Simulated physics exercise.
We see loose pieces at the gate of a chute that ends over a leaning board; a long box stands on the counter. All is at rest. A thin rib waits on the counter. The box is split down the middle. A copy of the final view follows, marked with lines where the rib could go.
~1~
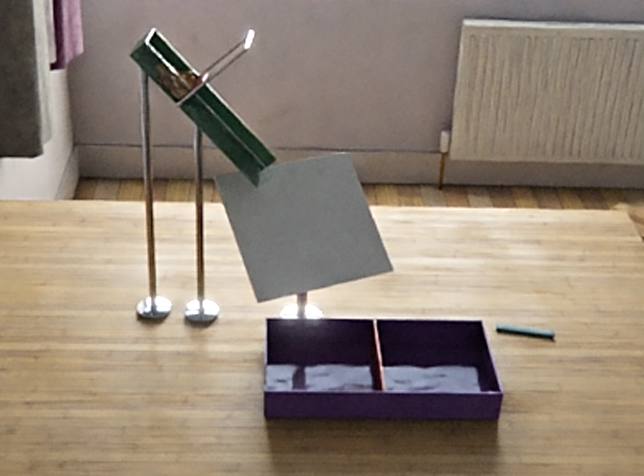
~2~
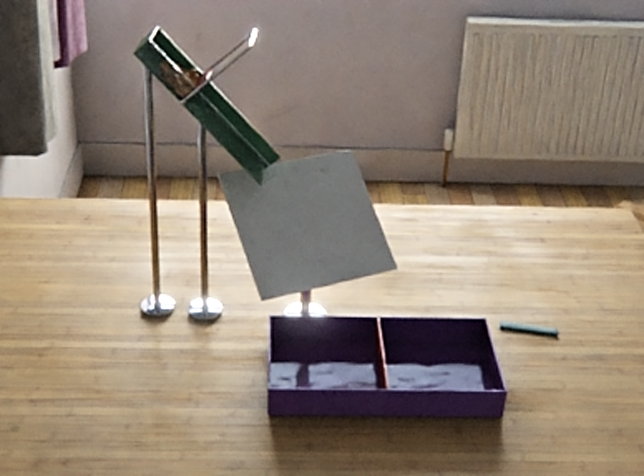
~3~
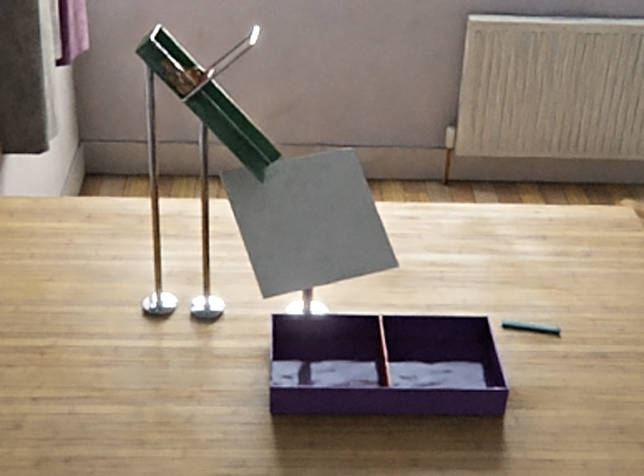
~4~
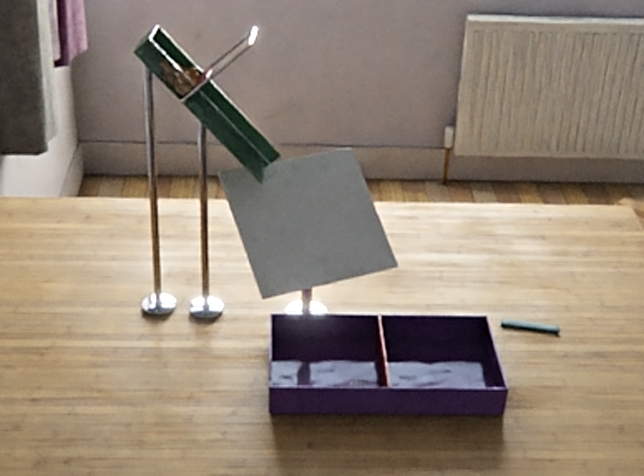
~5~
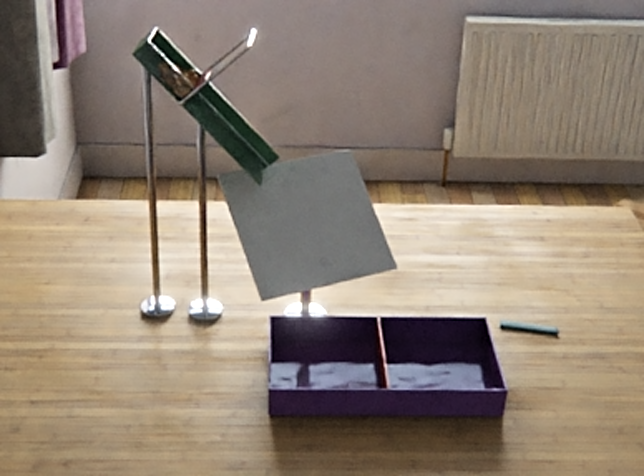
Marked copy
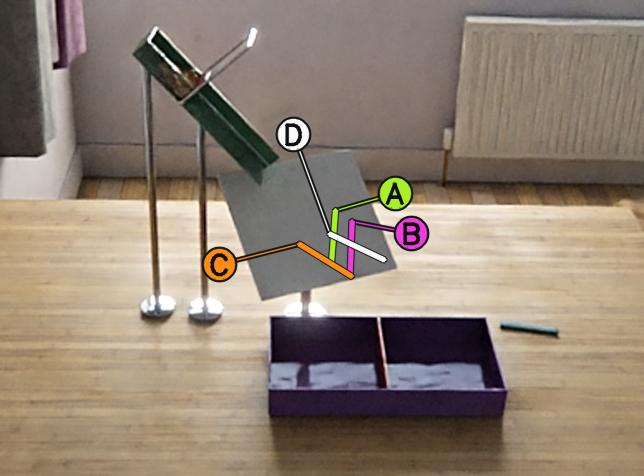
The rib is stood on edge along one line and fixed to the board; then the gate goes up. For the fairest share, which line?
I would pick line D.
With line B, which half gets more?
More lands on the left.
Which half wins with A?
Left.
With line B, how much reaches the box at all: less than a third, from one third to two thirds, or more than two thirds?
Line B gives more than two thirds.
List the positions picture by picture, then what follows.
In the first picture, load behind the gate at (178, 81), round wooden beads; lip of the chute at (259, 179), sloping fairly steeply.
In the second picture, middle of the board at (309, 221), tilted fairly steeply; middle of its low edge at (332, 284); of its high edge at (286, 161).
In the third picture, front corners of the box at (271, 386) and (508, 389); front end of its middle wall at (390, 387); gate still shut at (207, 76).
In the fourth picture, middle of the load at (182, 77); lip at (264, 175).
In the fifth picture, middle of the load at (180, 79); lip at (263, 177).
On the marked copy, line A from (335, 210) to (331, 263); line B from (352, 221) to (350, 275); line C from (299, 244) to (351, 276); line D from (330, 234) to (383, 259).
Choosing A, of what is caught, most in the left half, a small part in the right.
Choosing B, of what is caught, nearly all in the left half, a small part in the right.
Choosing C, of what is caught, a small part in the left half, nearly all in the right.
Choosing D, of what is caught, about half in the left half, about half in the right.
